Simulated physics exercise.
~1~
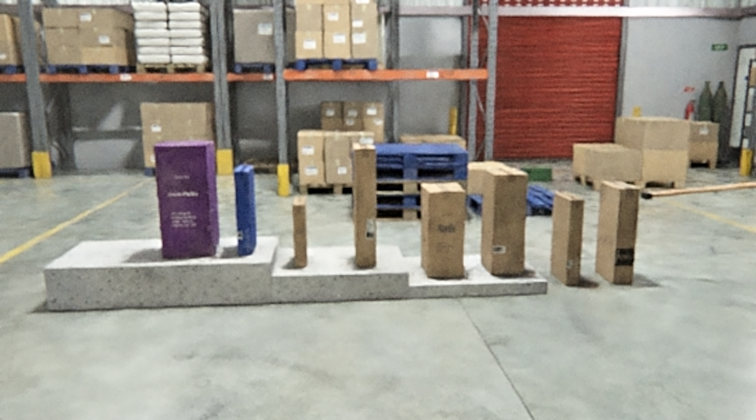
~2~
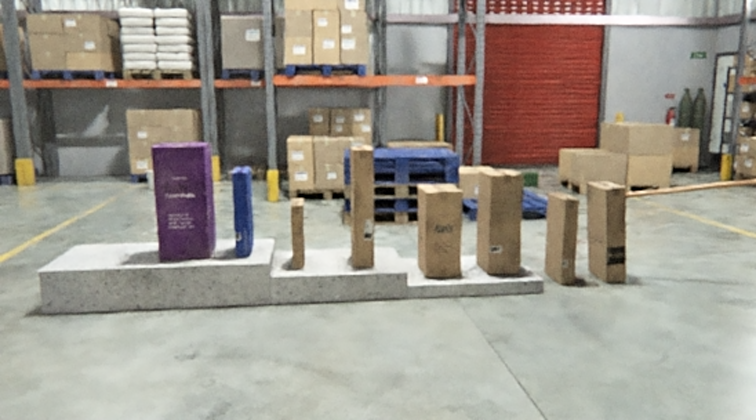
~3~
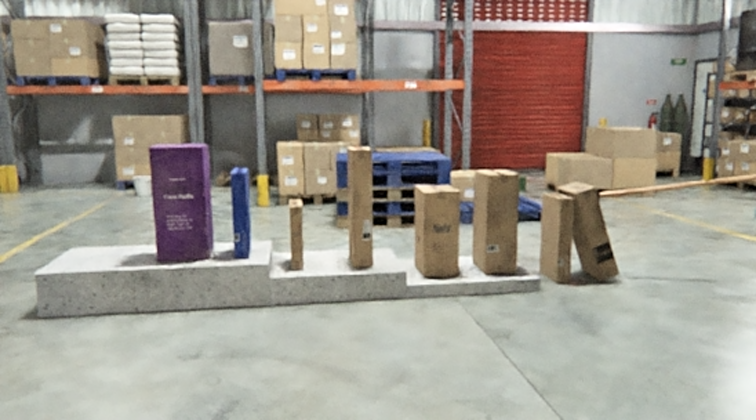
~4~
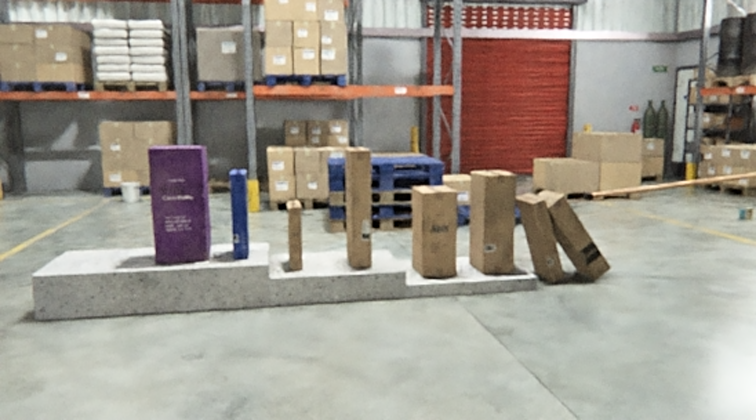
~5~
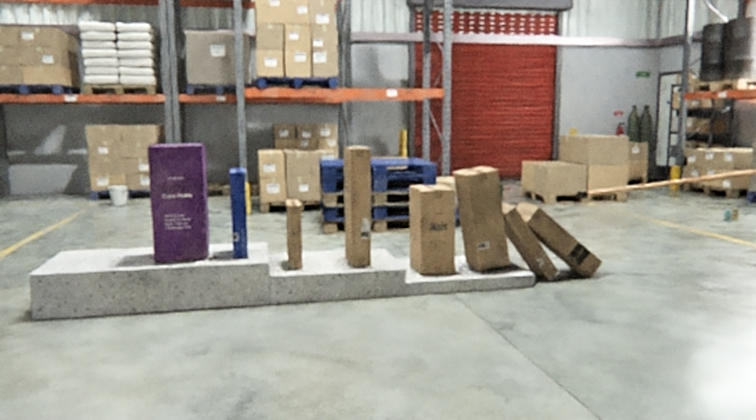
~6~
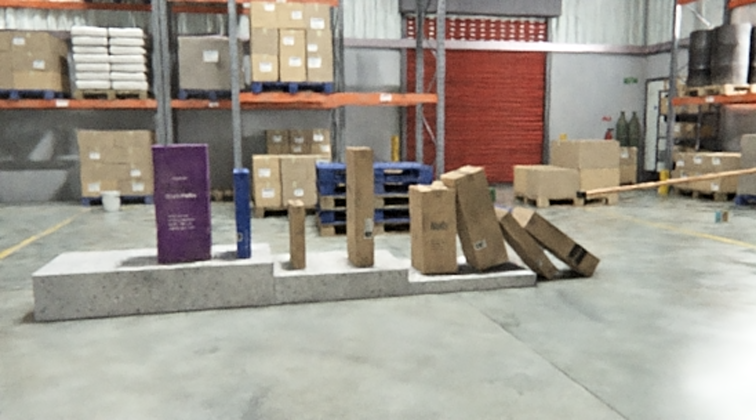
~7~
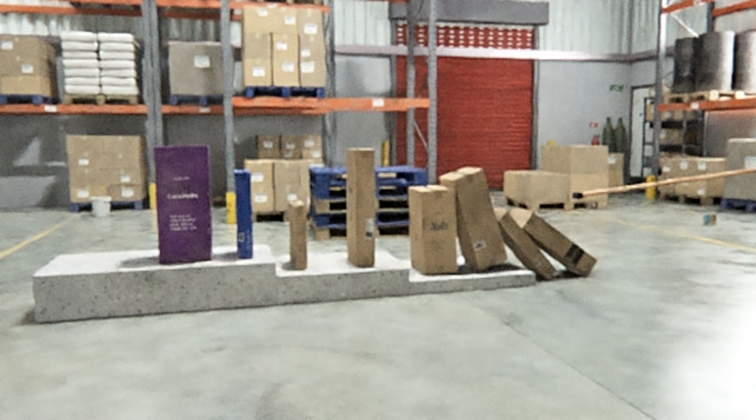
Pole-nudged end carton tipping left into its neighbour, which knocks the next carton into leaning, while purple and blue cartons stay upright.
